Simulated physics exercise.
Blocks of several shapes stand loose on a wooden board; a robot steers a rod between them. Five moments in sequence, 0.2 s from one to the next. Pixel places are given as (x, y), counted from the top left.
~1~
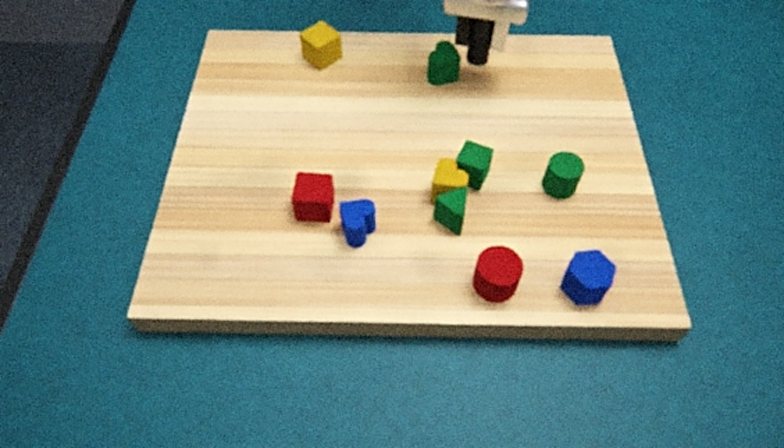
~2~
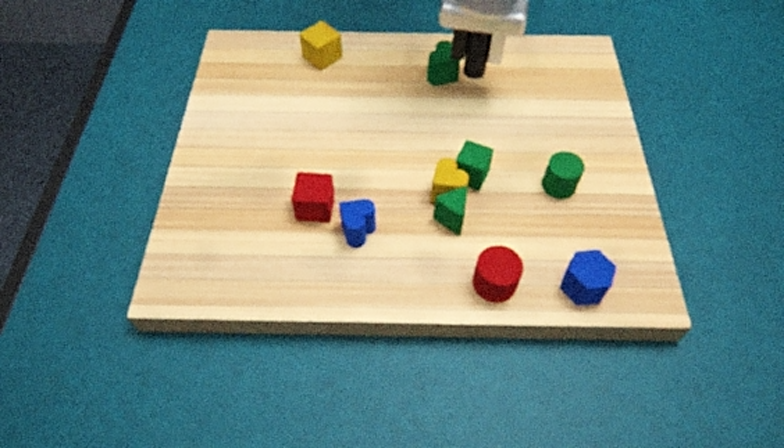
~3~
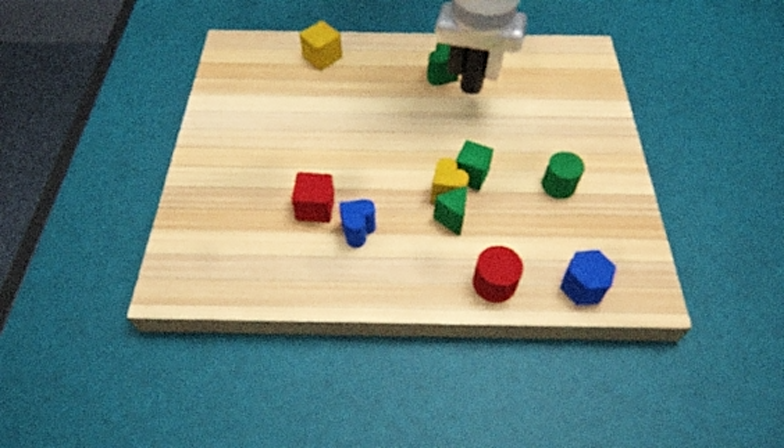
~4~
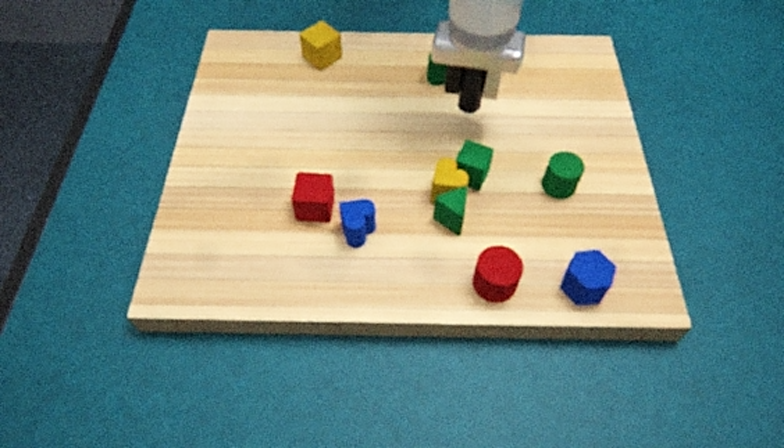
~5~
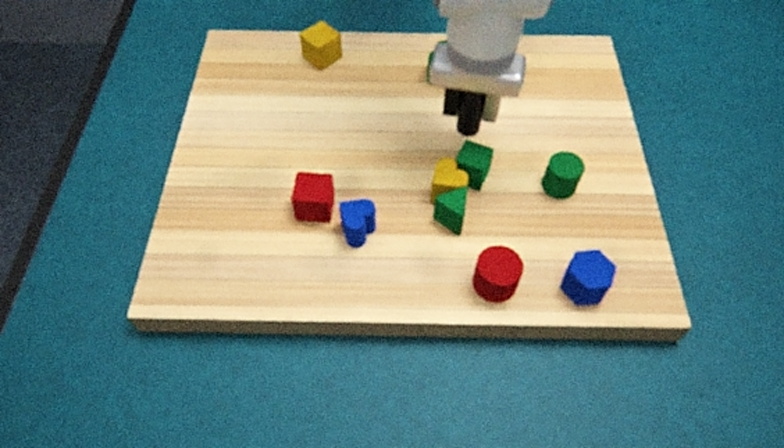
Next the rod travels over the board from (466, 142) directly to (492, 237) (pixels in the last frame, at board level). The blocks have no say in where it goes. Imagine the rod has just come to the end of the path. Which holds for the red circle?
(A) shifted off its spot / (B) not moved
The one that fits is B, not moved.
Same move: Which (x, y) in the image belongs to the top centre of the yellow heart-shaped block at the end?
At roughly (442, 189).
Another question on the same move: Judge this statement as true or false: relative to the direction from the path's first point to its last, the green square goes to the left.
That claim is false.
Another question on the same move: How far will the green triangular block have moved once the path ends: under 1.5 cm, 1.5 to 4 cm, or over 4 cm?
Upwards of 4 cm.
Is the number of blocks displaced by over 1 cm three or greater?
I believe so.
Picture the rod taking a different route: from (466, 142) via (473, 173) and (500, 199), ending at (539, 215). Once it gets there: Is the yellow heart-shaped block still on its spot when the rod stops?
The answer is no.
The first path, step by step. One third of the way, rod (476, 158); yellow heart-shaped block (447, 181), turned 25° clockwise; green triangular block (455, 206); green square (477, 173).
Two thirds of the way, rod (486, 190); yellow heart-shaped block (442, 189), turned 60° clockwise; green triangular block (446, 224), turned 20° clockwise; green square (475, 205), turned 20° clockwise.
At the end, rod (496, 224); yellow heart-shaped block (442, 189), turned 60° clockwise; green triangular block (436, 234), turned 65° clockwise; green square (474, 233), turned 40° clockwise; red circle not moved.
